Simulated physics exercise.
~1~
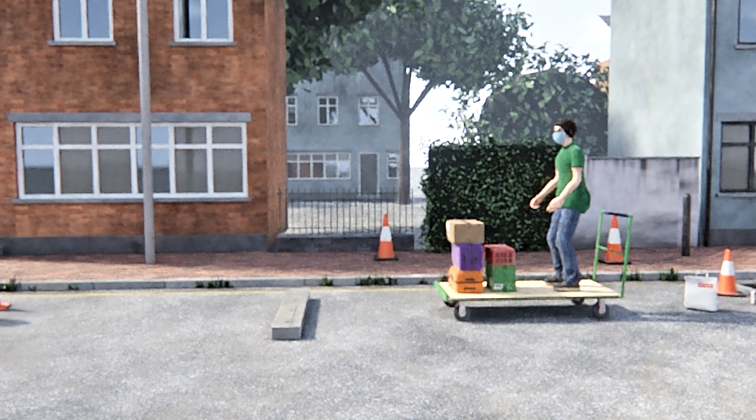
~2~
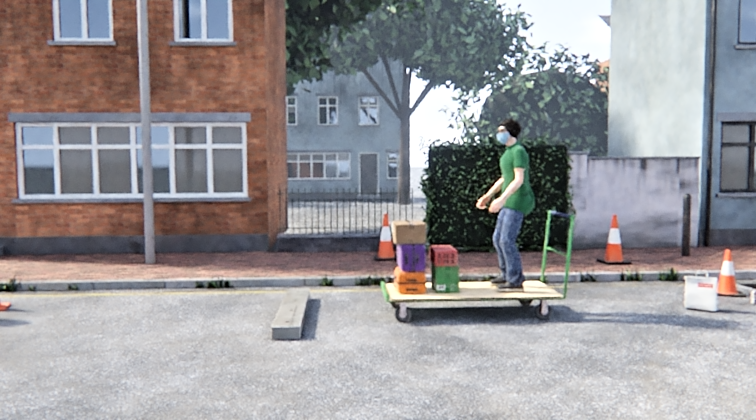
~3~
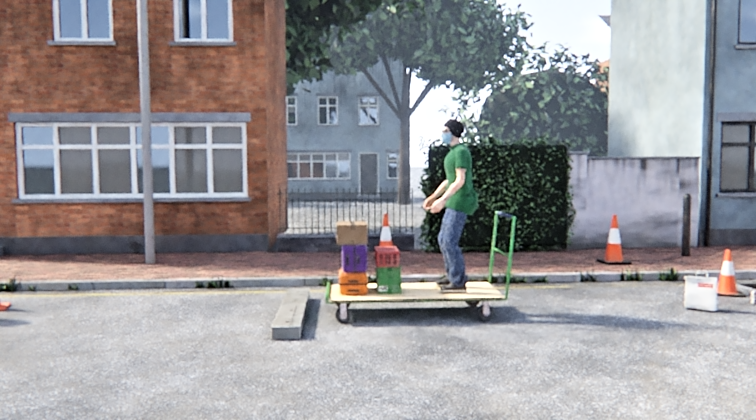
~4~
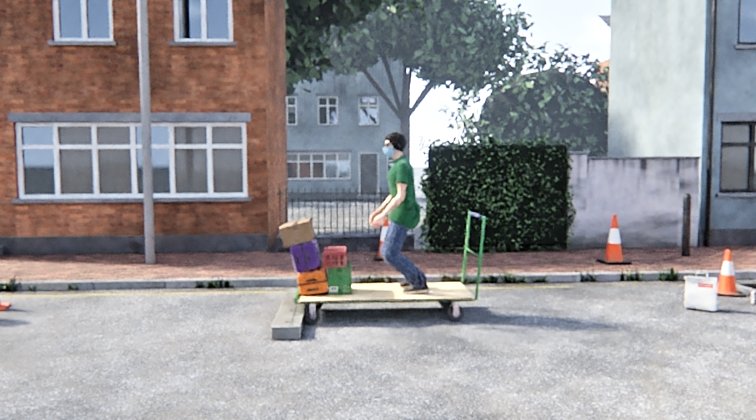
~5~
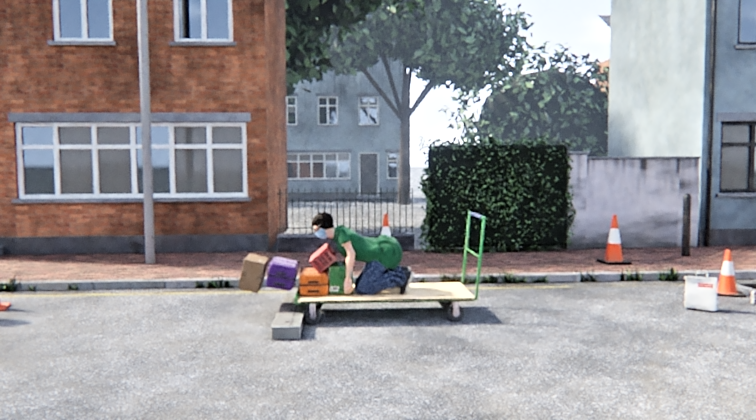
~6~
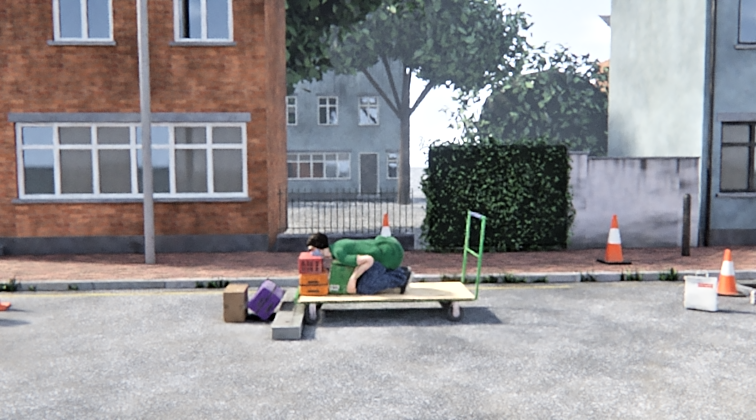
In the video, a masked person in a green top rides a cart of stacked boxes leftward until it stops at a kerb; the person falls forward and ends slumped against the remaining boxes, while the brown and purple ones tumble to the ground beyond the kerb.
